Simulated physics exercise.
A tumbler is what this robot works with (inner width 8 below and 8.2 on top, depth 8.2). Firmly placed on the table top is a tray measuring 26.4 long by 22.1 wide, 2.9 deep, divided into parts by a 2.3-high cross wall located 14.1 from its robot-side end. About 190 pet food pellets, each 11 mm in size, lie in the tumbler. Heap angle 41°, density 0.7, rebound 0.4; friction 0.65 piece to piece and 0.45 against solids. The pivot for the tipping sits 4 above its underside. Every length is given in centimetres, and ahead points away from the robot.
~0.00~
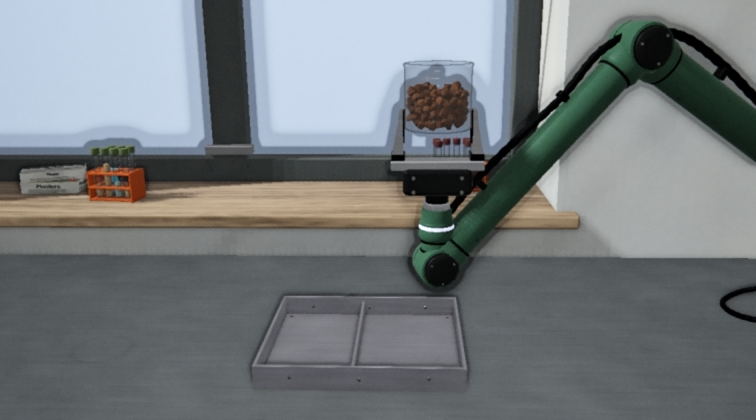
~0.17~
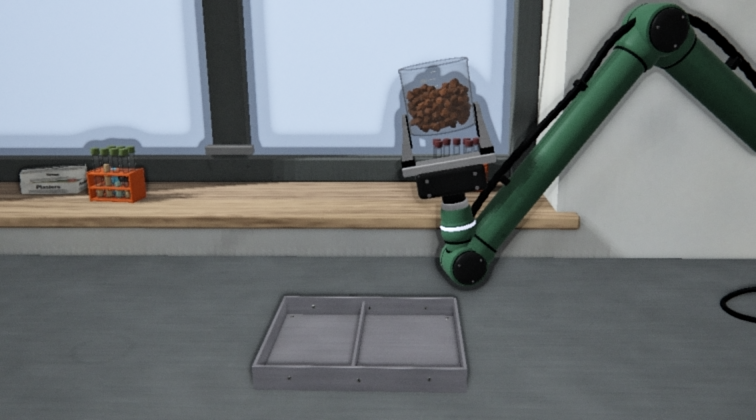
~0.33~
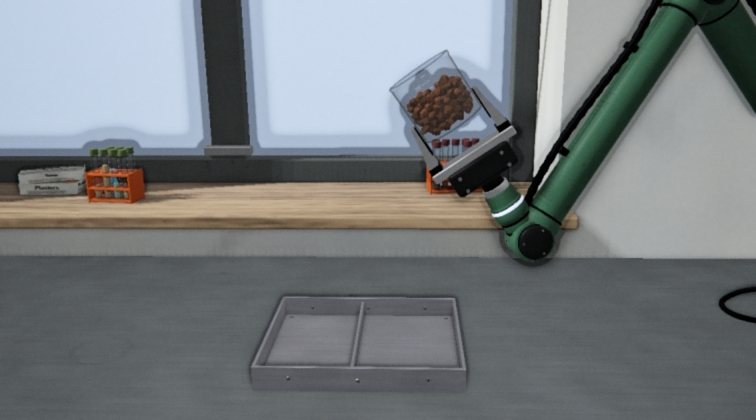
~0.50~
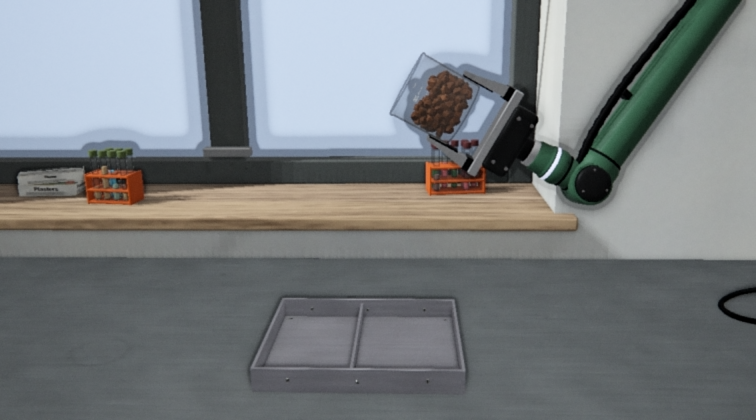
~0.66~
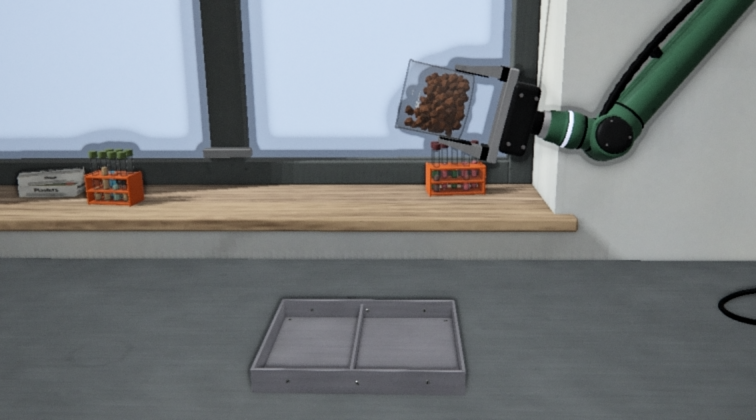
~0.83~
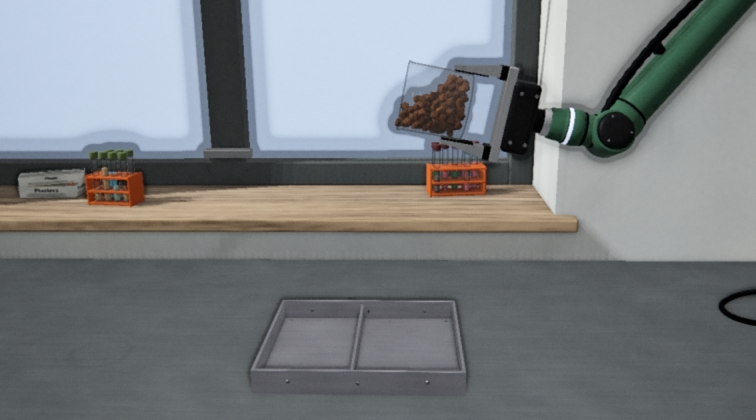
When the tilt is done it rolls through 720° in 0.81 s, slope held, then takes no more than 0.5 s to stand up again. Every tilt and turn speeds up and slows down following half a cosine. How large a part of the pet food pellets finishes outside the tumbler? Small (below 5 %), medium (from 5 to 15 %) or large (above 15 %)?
Medium.
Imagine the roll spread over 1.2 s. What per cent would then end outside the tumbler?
Then roughly 20 %.
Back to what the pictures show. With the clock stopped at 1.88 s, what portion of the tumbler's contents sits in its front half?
About 55 percent, I'd say.
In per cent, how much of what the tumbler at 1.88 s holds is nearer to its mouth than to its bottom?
I'd put it at some 35 per cent.
After 1.35 s, tipped 79°, highest piece 40 above the table; 180 in the tumbler, 5 in the robot-side part, 1 in the far-side part, 4 in flight or on a rim.
After 1.88 s, tipped 42°, highest piece 38 above the table; 173 in the tumbler, 7 in the robot-side part, 7 in the far-side part, 1 on the table or floor, 2 in flight or on a rim.
After 2.34 s, upright, highest piece 39 above the table; 173 in the tumbler, 10 in the far-side part, 6 in the robot-side part, 1 on the table or floor.
After 3.04 s, upright, highest piece 39 above the table; 173 in the tumbler, 10 in the far-side part, 6 in the robot-side part, 1 on the table or floor.
In the end, 173 in the tumbler, 10 in the far-side part, 6 in the robot-side part, 1 on the table or floor. That is 9 % outside the tumbler.
